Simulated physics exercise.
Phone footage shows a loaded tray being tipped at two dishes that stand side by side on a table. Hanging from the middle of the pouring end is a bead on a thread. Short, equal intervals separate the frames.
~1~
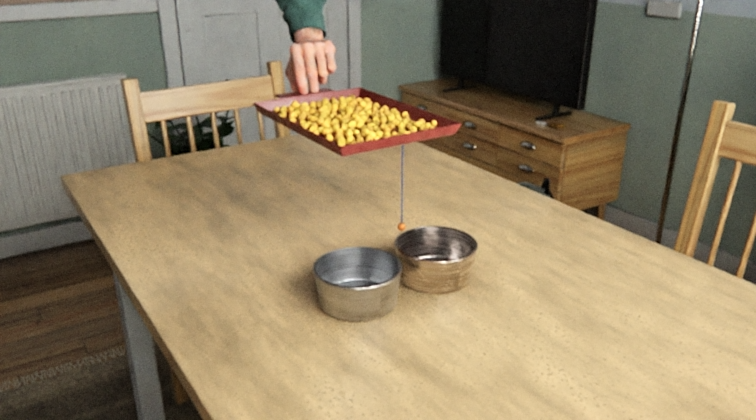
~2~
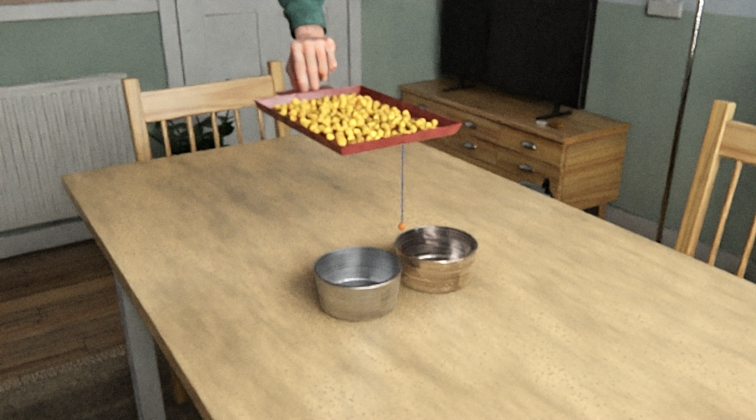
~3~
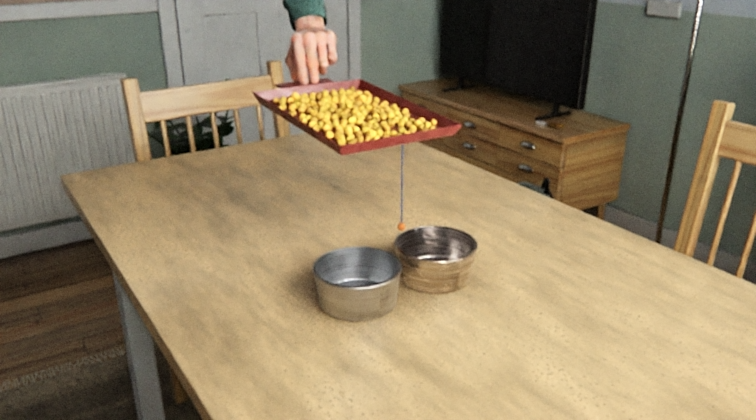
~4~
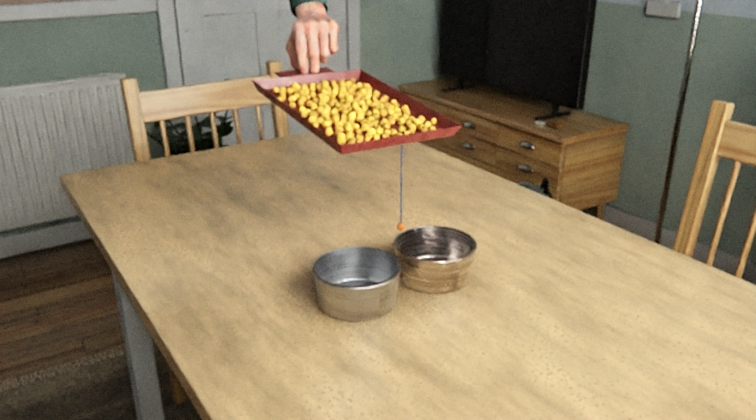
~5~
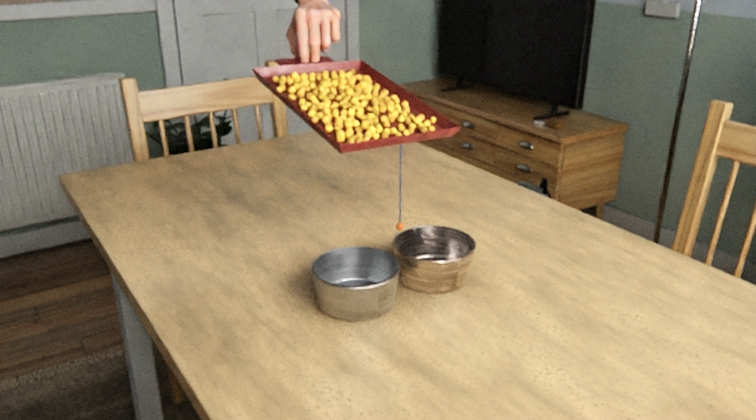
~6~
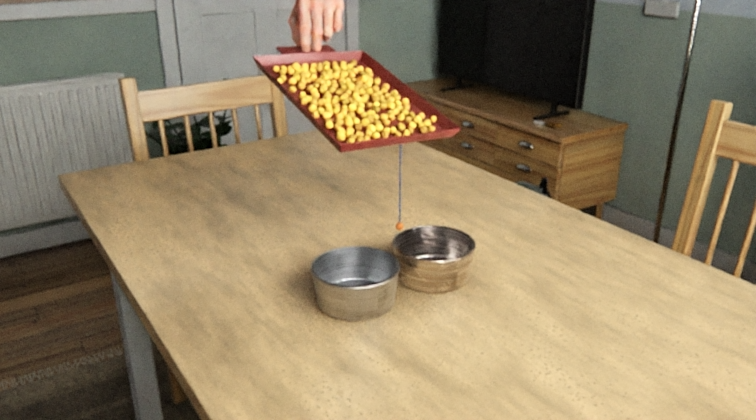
A hand gradually tilts a red tray of yellow puffs above two metal dishes.
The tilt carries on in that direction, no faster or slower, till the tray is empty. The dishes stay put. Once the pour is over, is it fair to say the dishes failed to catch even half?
No, they caught more than half.
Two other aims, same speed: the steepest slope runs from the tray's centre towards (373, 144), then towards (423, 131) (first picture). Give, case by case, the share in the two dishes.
The share is 90 per cent in the first and 40 per cent in the second.
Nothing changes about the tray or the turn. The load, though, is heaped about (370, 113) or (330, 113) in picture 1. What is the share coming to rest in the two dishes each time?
In order, roughly 60 % and 70 %.
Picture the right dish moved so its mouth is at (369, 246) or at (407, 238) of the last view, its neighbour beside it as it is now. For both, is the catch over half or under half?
So that's a lesser portion the first time round, a lesser portion the second.
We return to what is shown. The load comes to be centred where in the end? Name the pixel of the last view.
I'd say the middle ends up at about (441, 270).
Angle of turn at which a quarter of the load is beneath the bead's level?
Reading: Some 70°.
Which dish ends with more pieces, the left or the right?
I'd say more ends in the right-side one.
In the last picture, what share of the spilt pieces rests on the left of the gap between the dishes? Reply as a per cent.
My estimate is some 0 per cent.
Soon after the last picture, tray tipped steeply; most on the tray; a stray few in the right dish; a stray few outside both; a small part in the air.
A little later, tray tipped right over; a small part on the tray; a small part in the left dish; about half in the right dish; about a quarter outside both; a small part in the air.
Later still, tray tipped past a quarter turn; a small part in the left dish; about two thirds in the right dish; about a third outside both.
At rest, tray tipped past a quarter turn; a small part in the left dish; about two thirds in the right dish; about a third outside both.
